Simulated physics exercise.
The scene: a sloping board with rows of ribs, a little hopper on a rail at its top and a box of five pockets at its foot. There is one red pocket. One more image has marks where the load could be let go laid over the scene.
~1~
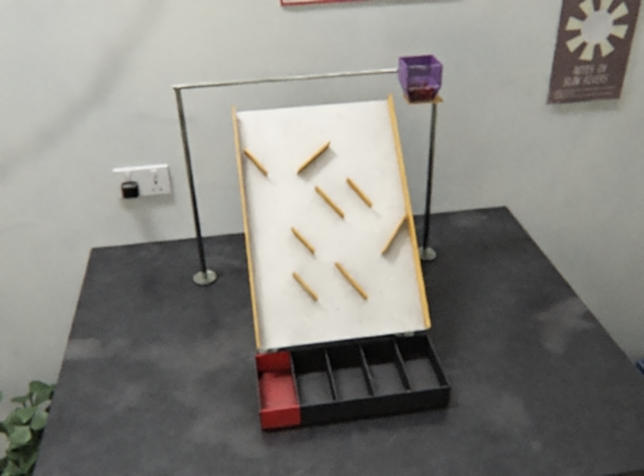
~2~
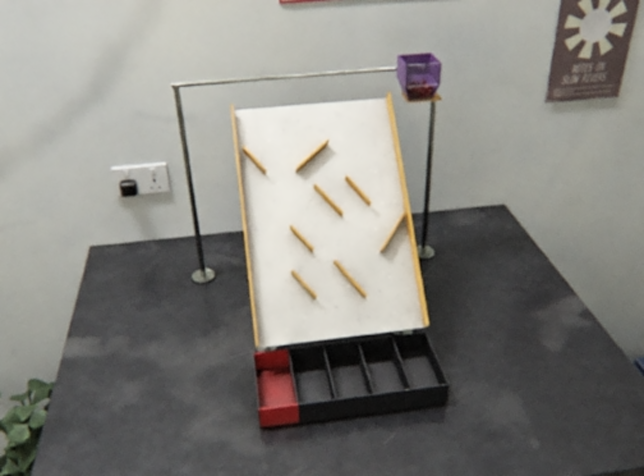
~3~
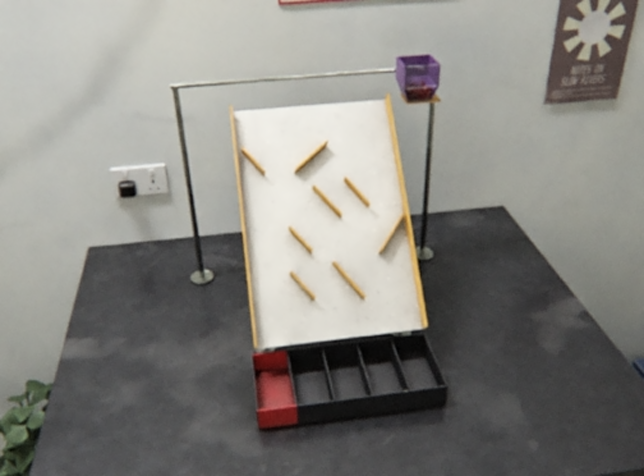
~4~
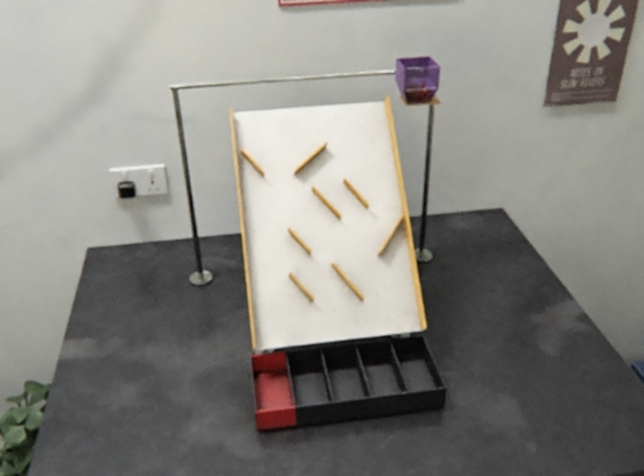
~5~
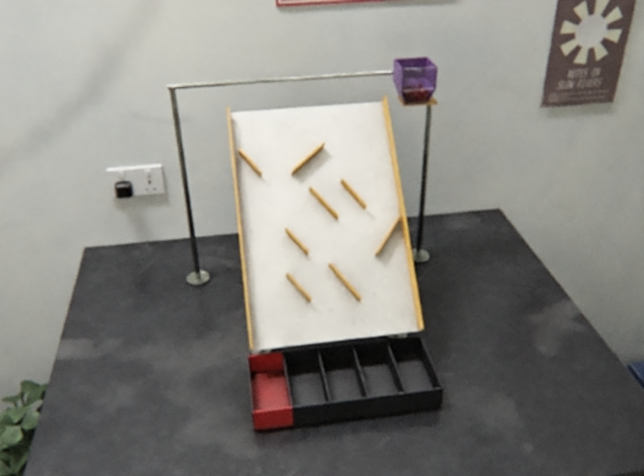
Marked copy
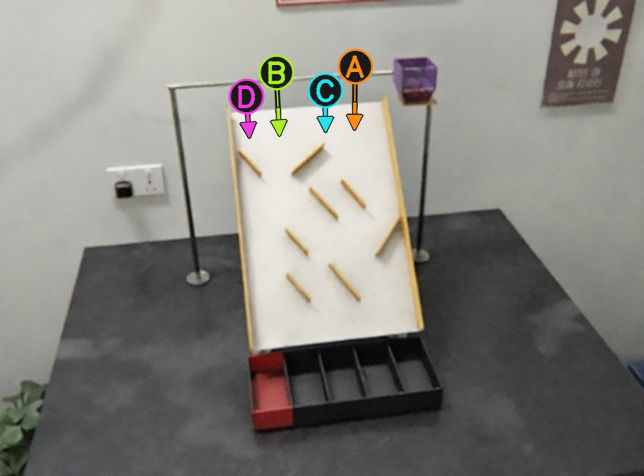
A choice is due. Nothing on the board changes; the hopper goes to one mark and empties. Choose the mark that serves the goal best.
B works best here.
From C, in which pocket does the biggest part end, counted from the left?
It is the fourth one.
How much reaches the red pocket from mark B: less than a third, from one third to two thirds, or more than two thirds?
It is from one third to two thirds.
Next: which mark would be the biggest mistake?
That would be A.
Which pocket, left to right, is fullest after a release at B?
The first from the left.
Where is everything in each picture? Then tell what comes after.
Hopper near (419, 96), kidney beans, door shut, in the first picture.
Ribs (243, 146) to (266, 170), (297, 168) to (329, 139), (315, 184) to (343, 213), in the second picture.
Ribs (345, 177) to (370, 204), (289, 226) to (312, 250), (381, 251) to (404, 213), in the third picture.
Ribs (290, 273) to (314, 299), (333, 262) to (365, 299), in the fourth picture.
Red pocket near (273, 417), number 1 of 5 from the left, in the fifth picture.
On the marked copy, mark A meets the board at (354, 124); mark B meets the board at (279, 130); mark C meets the board at (325, 126); mark D meets the board at (248, 132).
Choosing A, none at all in the red pocket, all but a few in other pockets.
Choosing B, close to half in the red pocket, close to a third in other pockets, a small share held on the board.
Choosing C, a small share in the red pocket, the bulk in other pockets, a small share held on the board.
Choosing D, close to a quarter in the red pocket, the bulk in other pockets.
